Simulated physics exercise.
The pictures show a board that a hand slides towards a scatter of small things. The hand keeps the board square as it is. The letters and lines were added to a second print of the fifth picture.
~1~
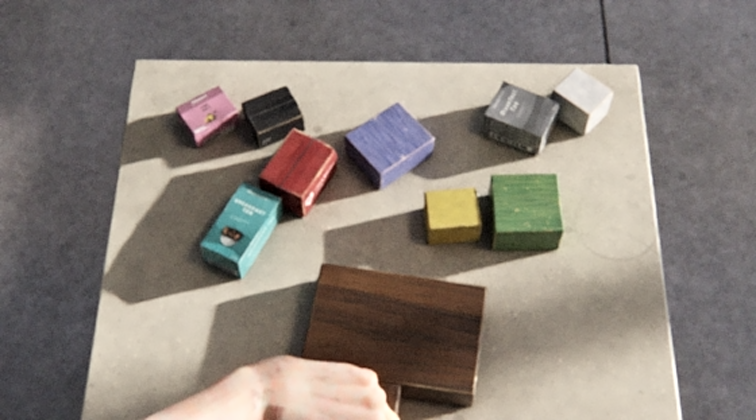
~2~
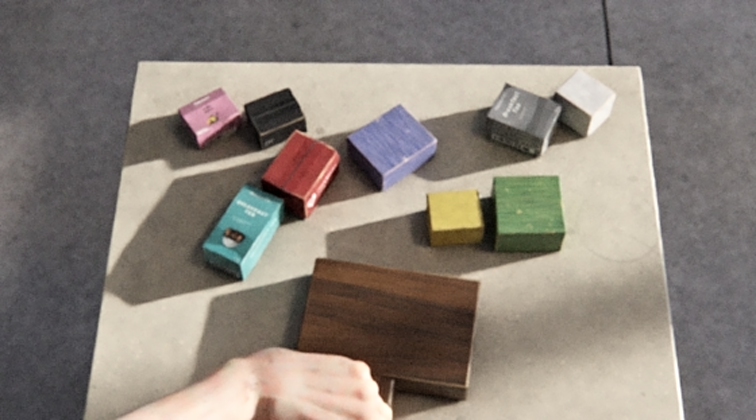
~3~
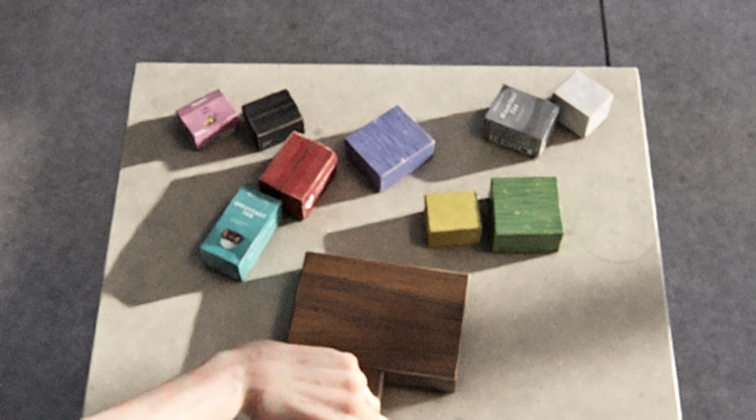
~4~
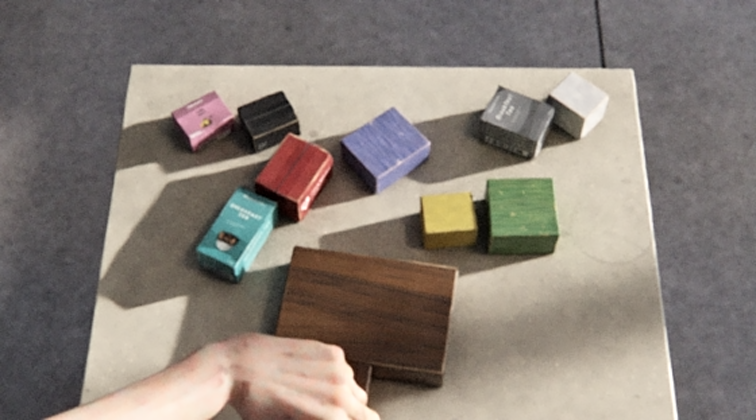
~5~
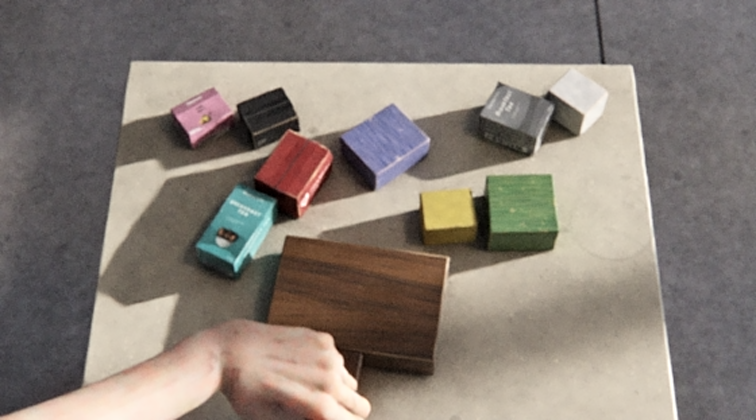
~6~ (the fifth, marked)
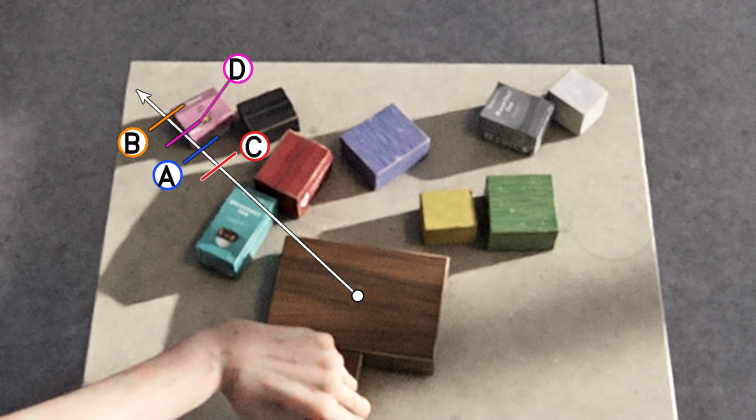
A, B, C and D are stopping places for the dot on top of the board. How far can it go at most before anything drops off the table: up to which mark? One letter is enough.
The farthest safe stop is C.
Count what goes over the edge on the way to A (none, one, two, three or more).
By then, one.
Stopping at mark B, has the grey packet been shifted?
No.
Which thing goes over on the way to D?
It is the turquoise packet.
On the marked copy, A at (201, 150); B at (167, 118); C at (219, 167); D at (183, 134); the arrow from (358, 296) to (137, 91); the white dot at (358, 296).
With C. Early on, board (305, 255); turquoise packet (208, 219); red box (293, 166).
Further on, board (256, 208); turquoise packet (155, 196); black box (258, 101).
At the end, board (221, 176); turquoise packet (116, 180); black box (254, 91); nothing has fallen.
As for the rest, A drops the turquoise packet; B drops the turquoise packet; D drops the turquoise packet.
